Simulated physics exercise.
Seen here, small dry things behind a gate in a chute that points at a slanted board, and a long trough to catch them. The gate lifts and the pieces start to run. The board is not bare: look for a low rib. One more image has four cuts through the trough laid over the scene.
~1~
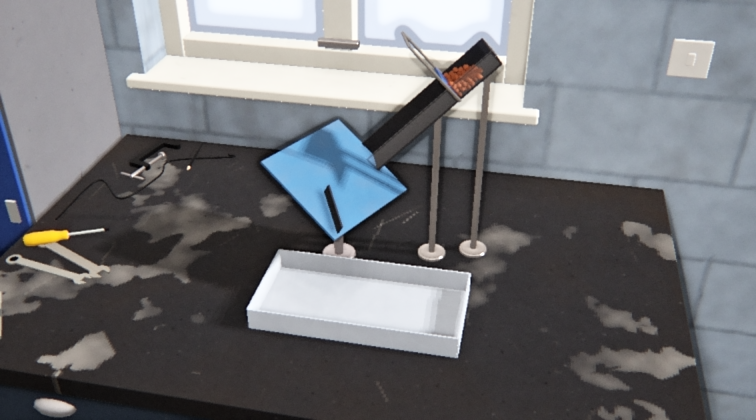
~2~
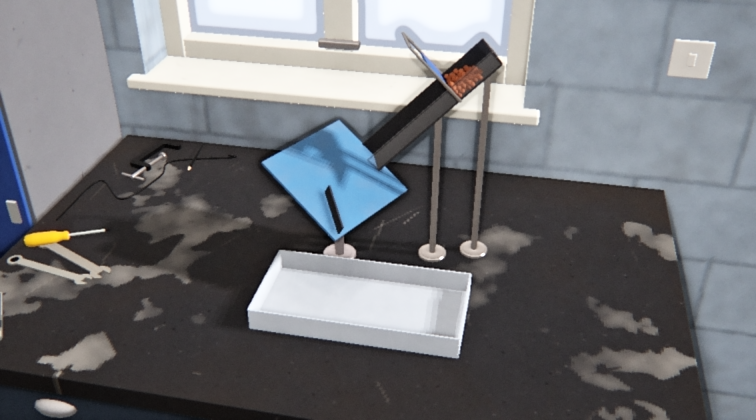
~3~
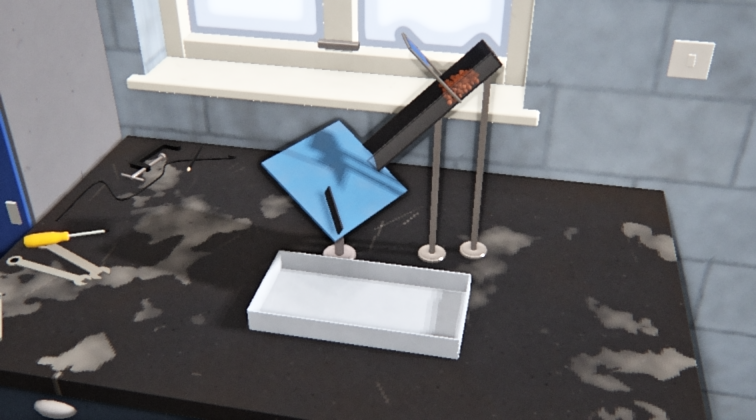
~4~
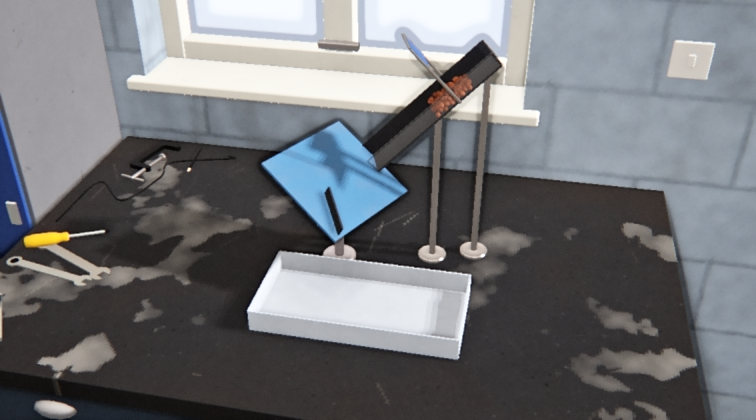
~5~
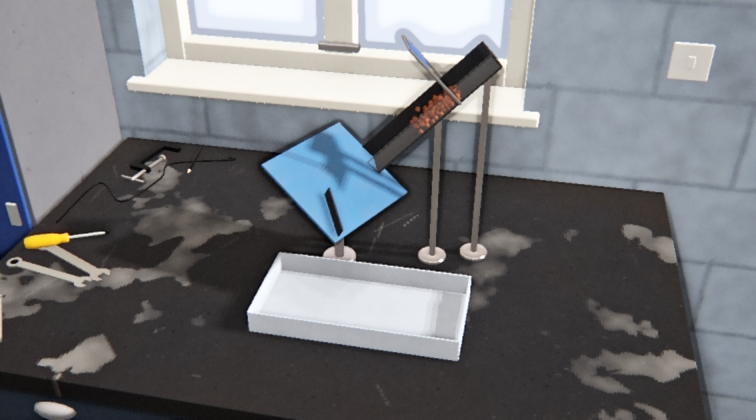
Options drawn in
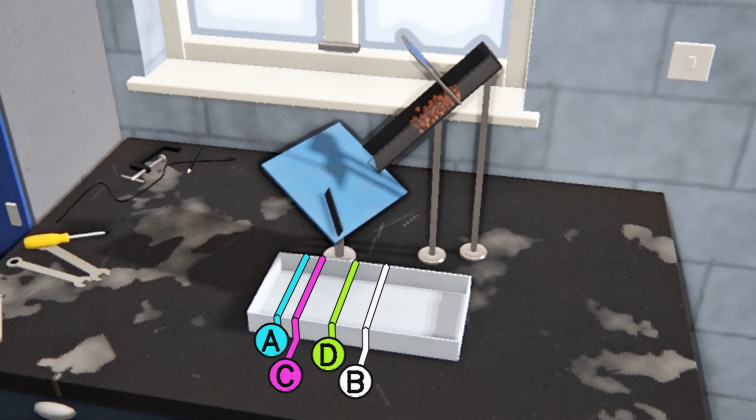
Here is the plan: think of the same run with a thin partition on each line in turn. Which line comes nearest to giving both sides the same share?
Take B.
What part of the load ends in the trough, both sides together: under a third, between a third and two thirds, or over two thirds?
About that: Over two thirds.
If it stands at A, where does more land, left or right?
The right side.
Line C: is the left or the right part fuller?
More lands on the right.
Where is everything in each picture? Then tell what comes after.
The first picture shows load behind the gate at (460, 79), clay pellets; lip of the chute at (375, 162), sloping fairly steeply.
The second picture shows middle of the board at (337, 176), tilted fairly steeply; middle of its low edge at (373, 213); of its high edge at (302, 140).
The third picture shows front corners of the trough at (248, 310) and (459, 340), empty; front of the load at (450, 103).
The fourth picture shows middle of the load at (449, 91); its front at (433, 108), about a quarter of the way to the lip; rib from (329, 186) to (343, 229).
The fifth picture shows middle of the load at (437, 107); its front at (412, 122), about half of the way to the lip.
On the marked copy, line A crosses the front rim at (277, 316); line B crosses the front rim at (365, 328); line C crosses the front rim at (295, 319); line D crosses the front rim at (332, 324).
With A, of what is caught, none on the left of the divider, all on the right.
With B, of what is caught, about two thirds on the left of the divider, about a third on the right.
With C, of what is caught, none on the left of the divider, all on the right.
With D, of what is caught, a stray few on the left of the divider, nearly all on the right.
